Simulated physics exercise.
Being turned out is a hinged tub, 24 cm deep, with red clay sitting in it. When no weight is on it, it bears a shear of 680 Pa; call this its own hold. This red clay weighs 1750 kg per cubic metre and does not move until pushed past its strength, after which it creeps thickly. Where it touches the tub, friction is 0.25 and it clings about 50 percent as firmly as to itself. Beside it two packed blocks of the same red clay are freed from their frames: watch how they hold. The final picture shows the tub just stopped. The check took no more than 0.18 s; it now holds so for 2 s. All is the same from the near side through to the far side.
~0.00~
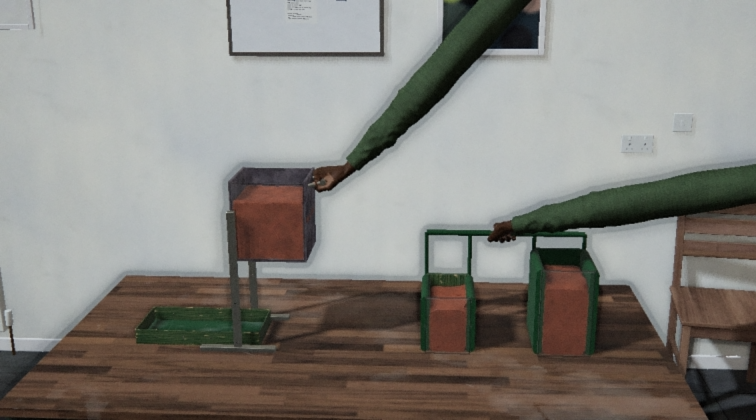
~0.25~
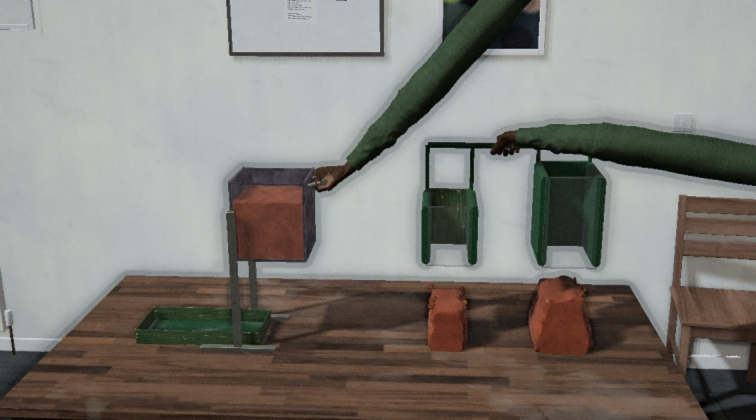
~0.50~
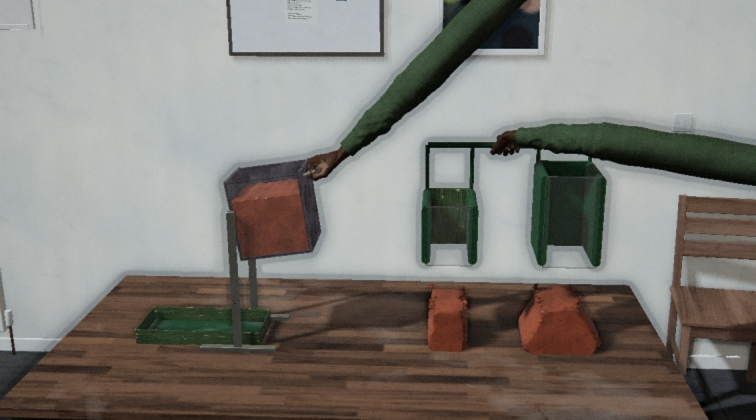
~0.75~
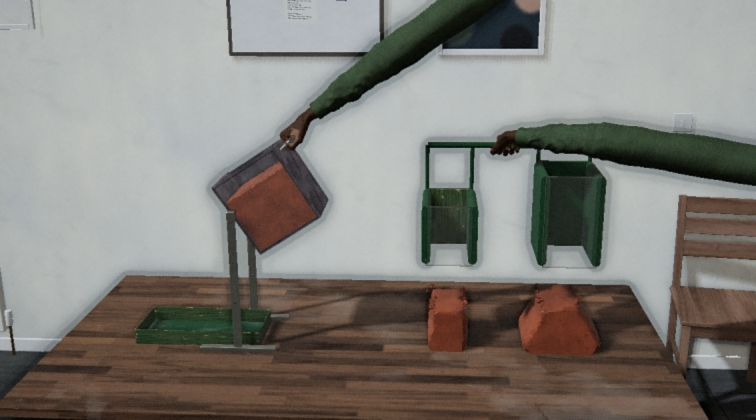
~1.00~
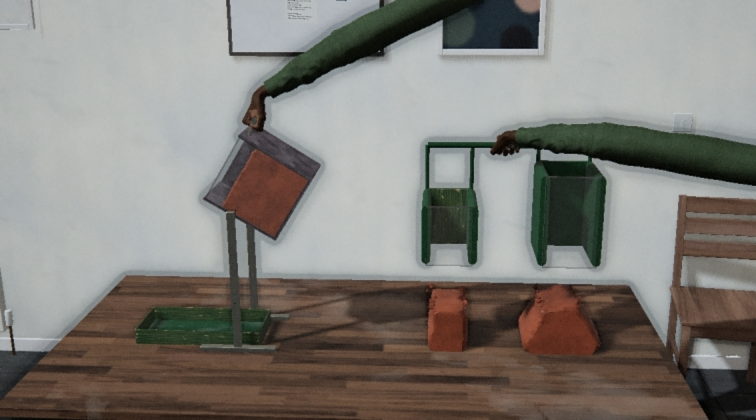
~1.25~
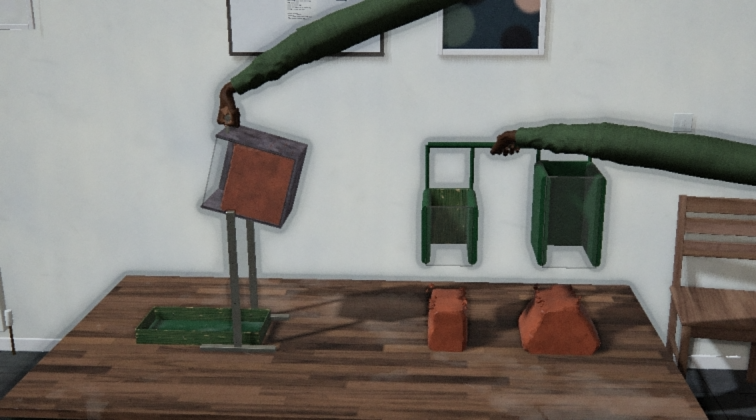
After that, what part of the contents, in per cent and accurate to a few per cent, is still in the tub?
The part still in the tub is near 100 out of 100.
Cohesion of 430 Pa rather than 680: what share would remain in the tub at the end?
It would come to about 100 %.
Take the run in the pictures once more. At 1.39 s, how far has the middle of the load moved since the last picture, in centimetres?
Something like 0 cm, give or take.
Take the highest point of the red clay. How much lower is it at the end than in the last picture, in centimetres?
Roughly 0 cm.
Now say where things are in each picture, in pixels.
Handle-side rim at (302, 184), tilt 0 degrees; crest of the red clay at (299, 202); block heights 15 cm, 23 cm (left to right), in the first picture.
Handle-side rim at (302, 184), tilt 0 degrees; crest of the red clay at (299, 202); block heights 15 cm, 20 cm (left to right), in the second picture.
Handle-side rim at (297, 174), tilt 8 degrees; crest of the red clay at (294, 193); block heights 15 cm, 16 cm (left to right), in the third picture.
Handle-side rim at (272, 150), tilt 33 degrees; crest of the red clay at (279, 169); block heights 15 cm, 16 cm (left to right), in the fourth picture.
Handle-side rim at (239, 138), tilt 59 degrees; crest of the red clay at (257, 151); block heights 15 cm, 16 cm (left to right), in the fifth picture.
Handle-side rim at (216, 138), tilt 75 degrees; crest of the red clay at (239, 147); block heights 15 cm, 16 cm (left to right), in the sixth picture.
After 1.39 s, the tub is at 75 degrees and holds 100 %.
After 1.56 s, the tub is at 75 degrees and holds 100 %.
After 1.73 s, the tub is at 75 degrees and holds 100 %.
After 1.90 s, the tub is at 75 degrees and holds 100 %.
After 3.25 s, the tub is at 75 degrees and holds 100 %.
